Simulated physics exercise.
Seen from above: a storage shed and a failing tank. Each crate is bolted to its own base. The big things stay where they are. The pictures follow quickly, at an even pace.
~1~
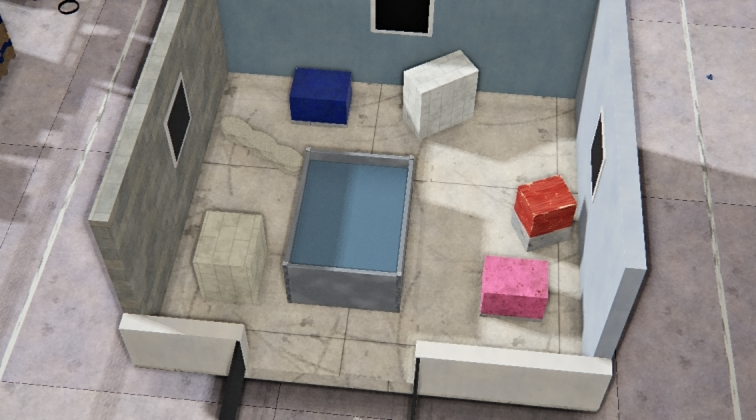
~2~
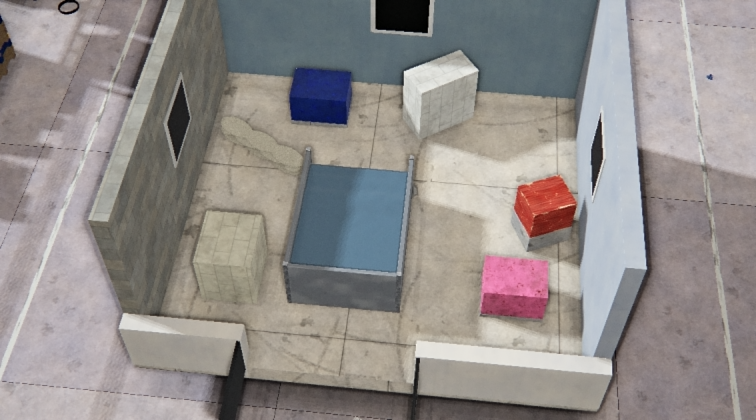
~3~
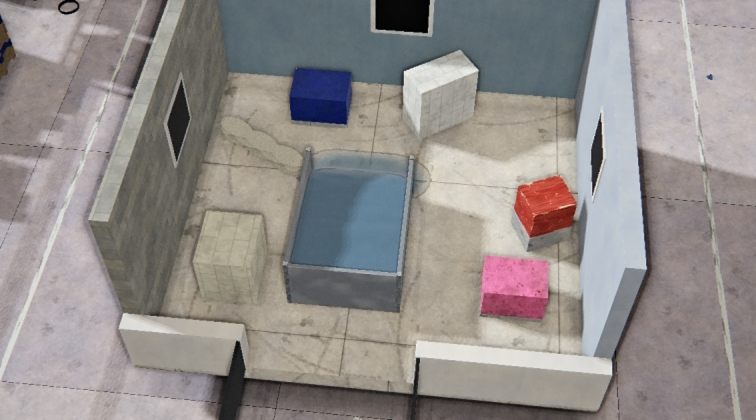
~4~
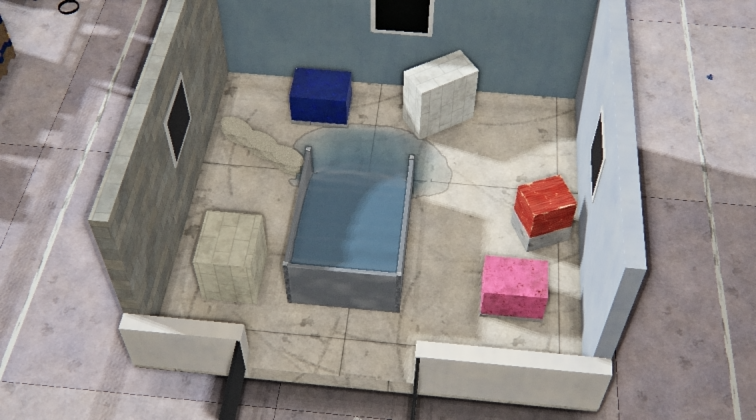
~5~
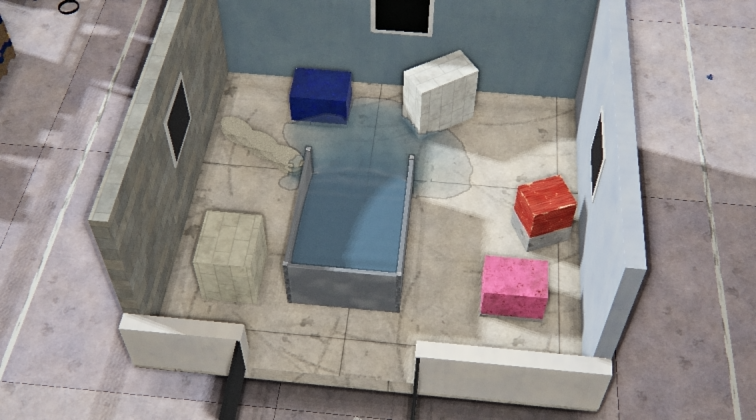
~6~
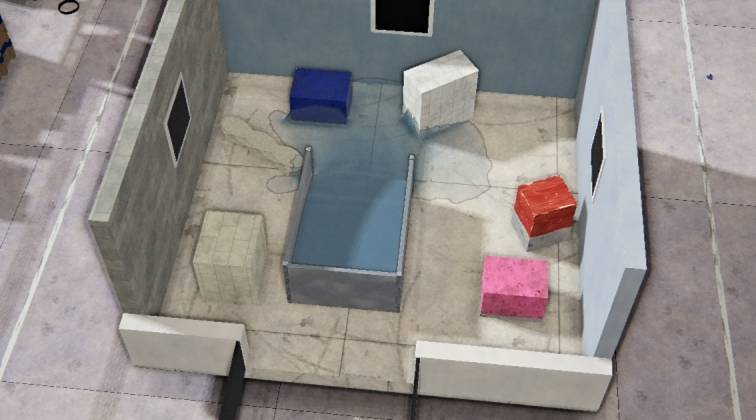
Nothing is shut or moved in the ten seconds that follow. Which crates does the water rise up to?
In the end: The blue crate gets wet; the red crate stays dry; the pink crate gets wet.
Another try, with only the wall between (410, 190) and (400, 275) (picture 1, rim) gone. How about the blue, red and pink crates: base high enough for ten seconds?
Then: The blue crate is wetted, the red crate ends up wet, the pink crate is soaked.
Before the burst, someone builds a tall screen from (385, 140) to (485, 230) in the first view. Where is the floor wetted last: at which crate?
I say the one in red.
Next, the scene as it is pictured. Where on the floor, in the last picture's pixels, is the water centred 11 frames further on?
Close to (368, 148).
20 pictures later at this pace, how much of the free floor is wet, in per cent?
I make it 60 per cent.
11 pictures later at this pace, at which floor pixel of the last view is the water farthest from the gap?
Close to (573, 100).
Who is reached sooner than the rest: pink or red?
The red-painted one.
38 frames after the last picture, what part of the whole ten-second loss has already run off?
Roughly 5 per cent.
A moment on, water covers 35 % of the floor; the blue crate water round its plinth, the red crate not reached, the pink crate not reached.
Next, water covers 40 % of the floor; the blue crate water round its plinth, the red crate not reached, the pink crate not reached.
Then, water covers 60 % of the floor; the blue crate water round its plinth, the red crate water round its plinth, the pink crate not reached.
Later, water covers 90 % of the floor; the blue crate water round its plinth, the red crate water round its plinth, the pink crate water round its plinth.
In the end, water covers 100 % of the floor; the blue crate was topped, the red crate stayed above the water, the pink crate was topped.
